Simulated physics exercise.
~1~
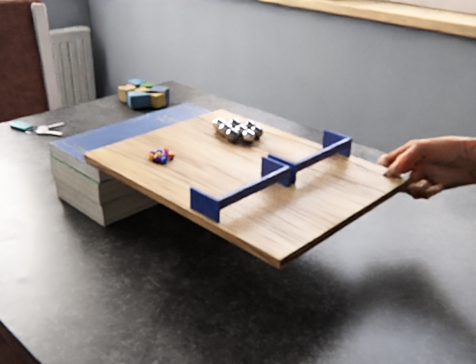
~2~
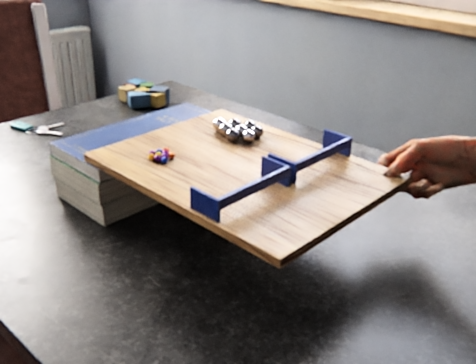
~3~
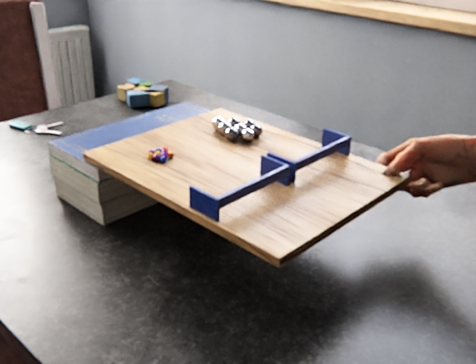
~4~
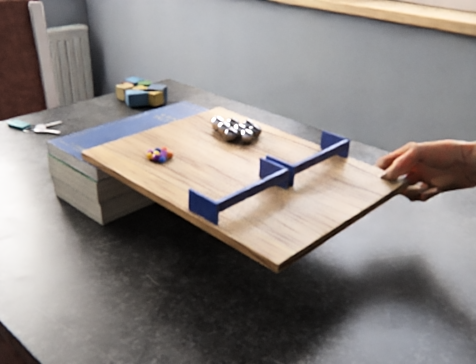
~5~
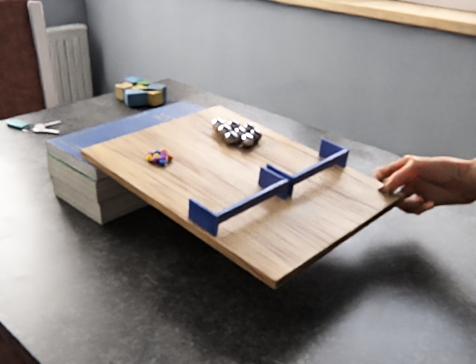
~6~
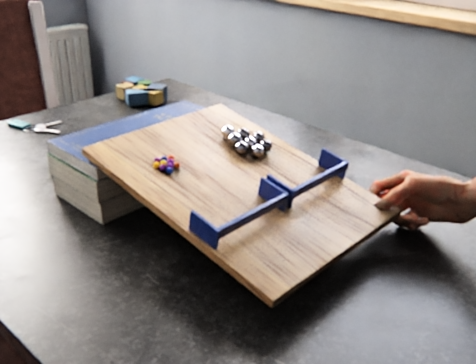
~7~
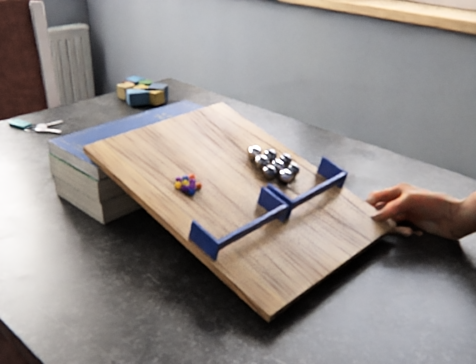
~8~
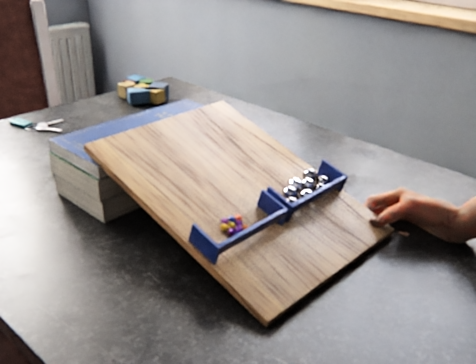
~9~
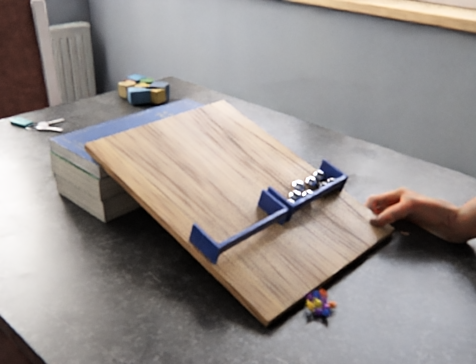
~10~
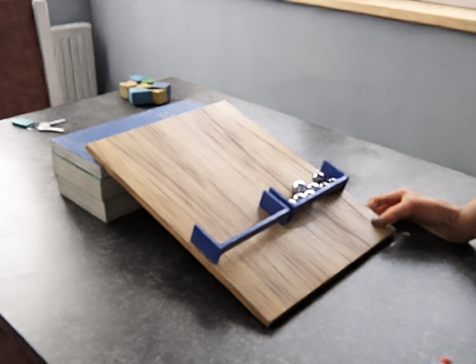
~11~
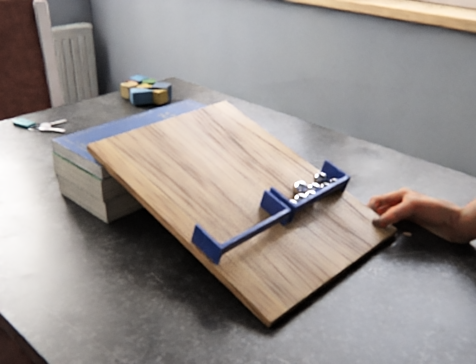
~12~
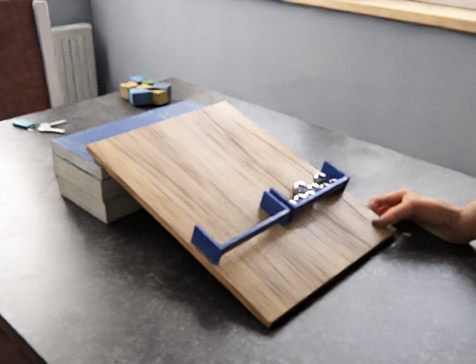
On a dark tabletop, a hand lowering a wooden board, colourful pieces sliding past one blue gate, black-and-white balls stopping behind another.
